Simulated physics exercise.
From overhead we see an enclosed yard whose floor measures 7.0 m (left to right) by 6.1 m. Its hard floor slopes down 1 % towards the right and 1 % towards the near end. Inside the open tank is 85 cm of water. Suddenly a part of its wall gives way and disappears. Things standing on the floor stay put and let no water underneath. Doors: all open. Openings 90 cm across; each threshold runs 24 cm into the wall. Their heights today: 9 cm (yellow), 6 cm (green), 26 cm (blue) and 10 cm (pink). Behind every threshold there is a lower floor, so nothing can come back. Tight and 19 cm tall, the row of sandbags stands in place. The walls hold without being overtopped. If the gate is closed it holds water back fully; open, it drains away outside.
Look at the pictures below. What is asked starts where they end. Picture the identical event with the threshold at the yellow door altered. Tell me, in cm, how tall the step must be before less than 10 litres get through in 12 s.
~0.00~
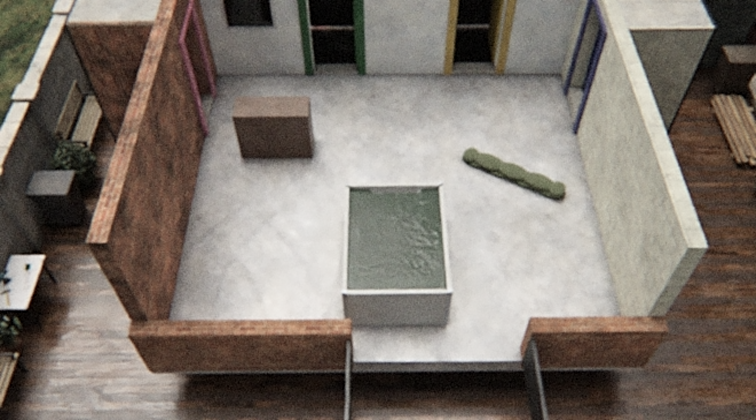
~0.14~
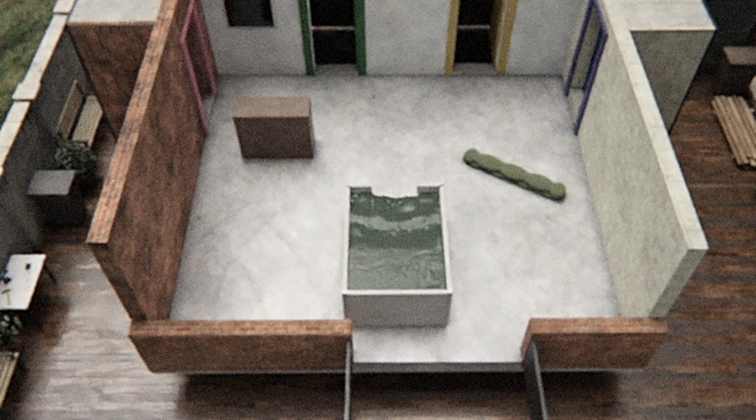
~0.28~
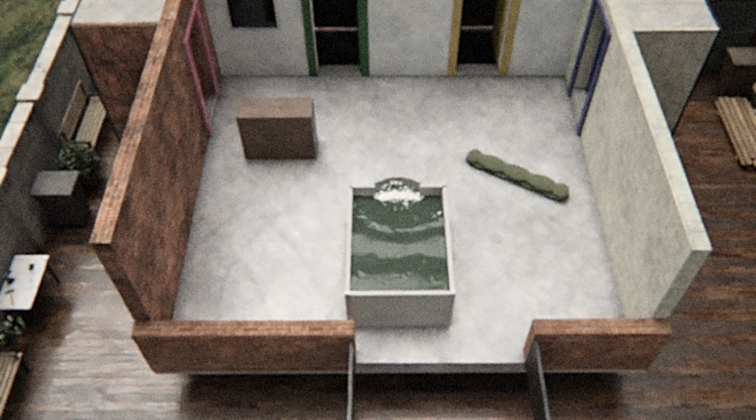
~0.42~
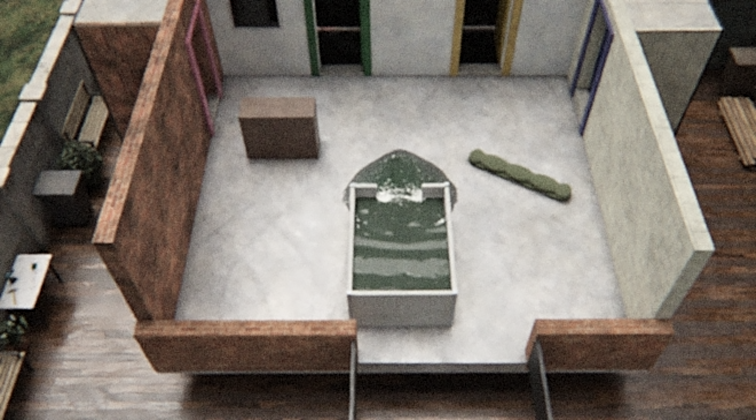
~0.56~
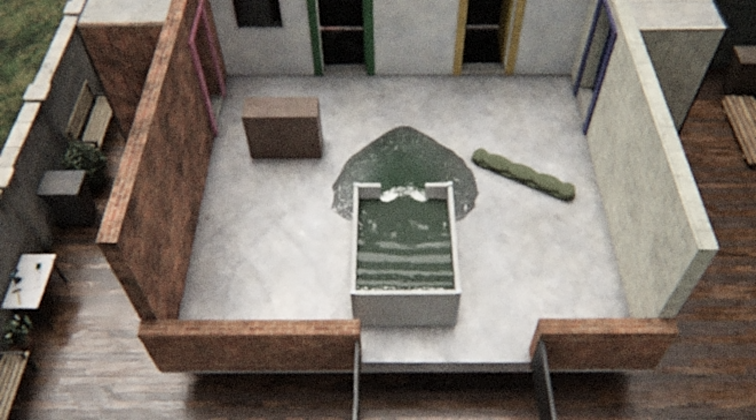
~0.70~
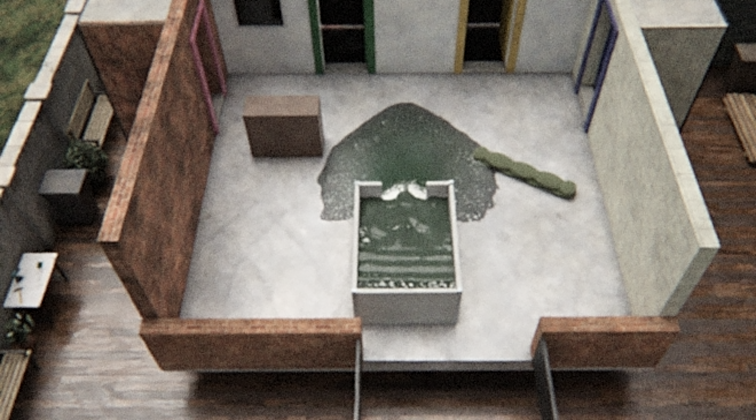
It would have to be roughly 18 cm high.
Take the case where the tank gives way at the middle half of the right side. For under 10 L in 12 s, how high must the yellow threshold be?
If so: Around 7.0 cm.
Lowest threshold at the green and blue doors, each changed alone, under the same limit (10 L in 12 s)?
You'd want some 20 cm at green and some 13.0 cm at blue.
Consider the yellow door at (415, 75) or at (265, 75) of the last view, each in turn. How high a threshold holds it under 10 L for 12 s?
Around 21 and 7.0 cm respectively.
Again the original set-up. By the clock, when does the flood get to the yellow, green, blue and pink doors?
Yellow 1.3 s, green 1.2 s, blue 2.6 s, pink 2.8 s.
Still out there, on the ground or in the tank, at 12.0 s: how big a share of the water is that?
I'd estimate some 84 in a hundred.
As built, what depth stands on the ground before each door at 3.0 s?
Depth (cm): Yellow 16 / green 18 / blue 10 / pink 5.
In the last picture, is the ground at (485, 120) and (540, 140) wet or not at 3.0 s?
Note: Point one reached; point two not yet reached.
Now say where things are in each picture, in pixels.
The first frame shows the open tank at (395, 238) is whole and still, 85 cm deep; the yellow door at (478, 34) is dry.
In the second frame, the gap is on the far side, the front 0.3 m out at a hidden place; the back of the open tank holds 85 cm.
In the third frame, water pours out on the far side and has run 0.9 m, to (389, 182); about 13 cm deep outside, 85 cm at the back.
In the fourth frame, the gap is on the far side, the front 1.6 m out at (400, 152); the back of the open tank holds 84 cm.
In the fifth frame, the front is at (400, 130), 2.1 m from the gap on the far side; 3.7 m2 of floor is wet, 78 cm left at the back.
In the sixth frame, the front is at (401, 107), 2.7 m from the gap on the far side; 5.9 m2 of floor is wet, 71 cm left at the back; the yellow door at (489, 32), 4.1 m from the gap, is still 1.7 m from the nearest water.
After 1.4 s water covers 30 % of the floor, deepest (41 cm) near (400, 212); 11 cm at the yellow door, 0 litres in over its 9 cm threshold.
After 3.0 s water covers 45 % of the floor, deepest (28 cm) near (400, 212); 16 cm at the yellow door, 59 litres in over its 9 cm threshold.
After 12.0 s water covers 95 % of the floor, deepest (11 cm) near (560, 180); 6 cm at the yellow door, 86 litres in over its 9 cm threshold.
At the yellow door as built, the water arrived by 1.3 s and peaked near 21 cm at 2.2 s.
With a threshold of 14.5 cm, 26 litres would have come in within the 12 s; with 19.5 cm, 5 litres. So under 10 litres takes about 18 cm.
